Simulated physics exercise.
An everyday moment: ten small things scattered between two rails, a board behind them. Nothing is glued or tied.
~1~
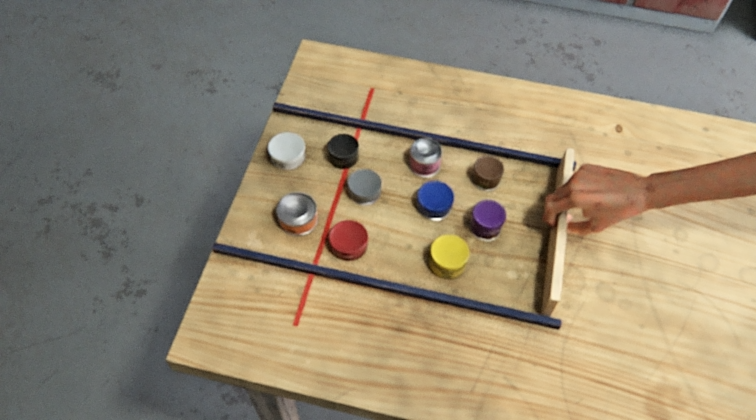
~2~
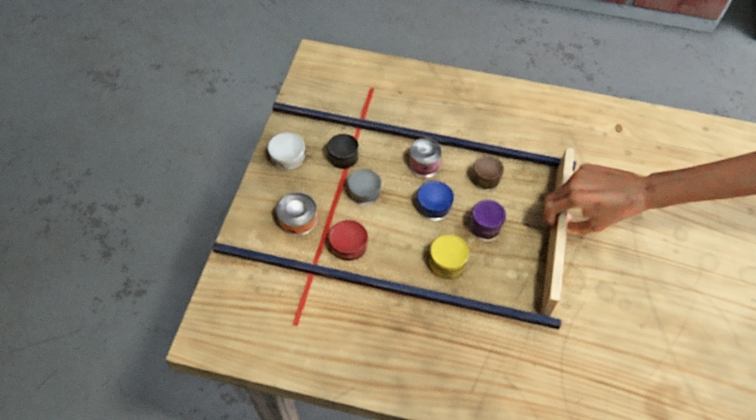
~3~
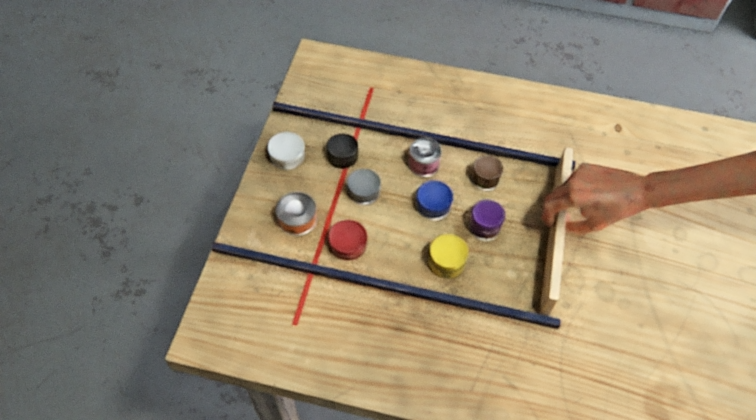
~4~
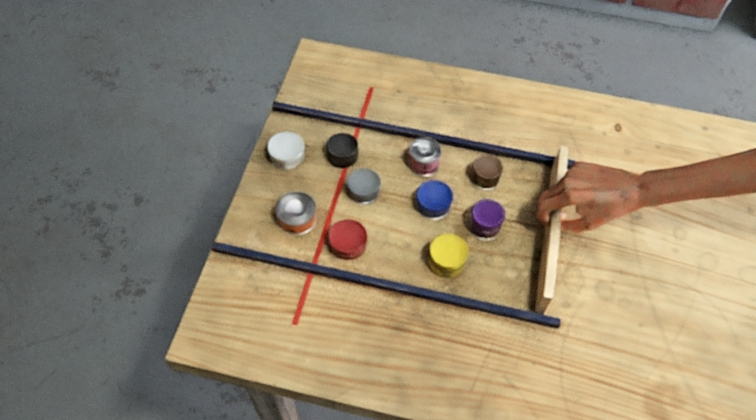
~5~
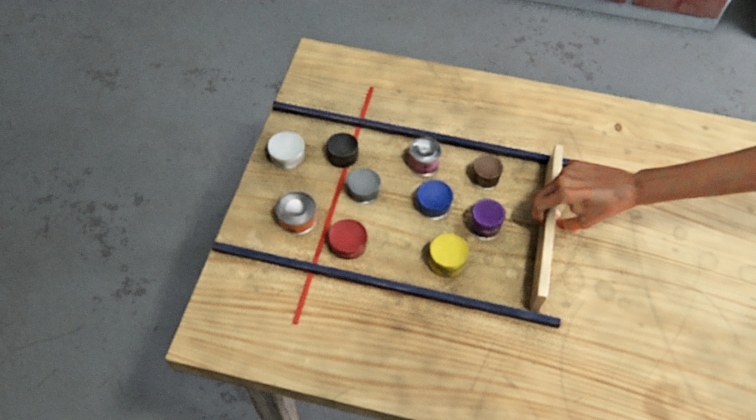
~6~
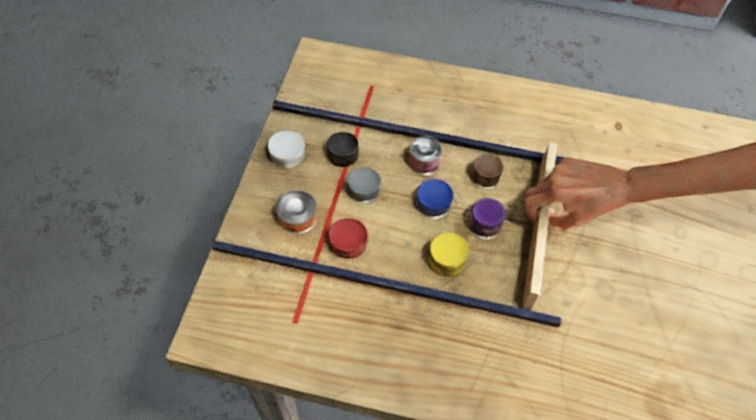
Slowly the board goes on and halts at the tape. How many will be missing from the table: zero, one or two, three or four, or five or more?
In the end the number that fall off is zero.
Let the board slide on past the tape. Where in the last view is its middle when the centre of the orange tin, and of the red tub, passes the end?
Its middle is around (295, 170) and around (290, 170).
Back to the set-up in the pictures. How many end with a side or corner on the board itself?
In contact: 4.
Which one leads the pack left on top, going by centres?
It is the white tin.
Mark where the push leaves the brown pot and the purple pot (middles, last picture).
Near (339, 139) and (320, 190).
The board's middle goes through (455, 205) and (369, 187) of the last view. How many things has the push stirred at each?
5 and 9.
A little later, none off yet; white tin at rest near (287, 149); orange tin at rest near (297, 212); black tub at rest near (343, 150).
Next, none off yet; white tin at rest near (287, 149); orange tin at rest near (297, 212); black tub at rest near (342, 149).
When it is over, the number that fall off is zero.
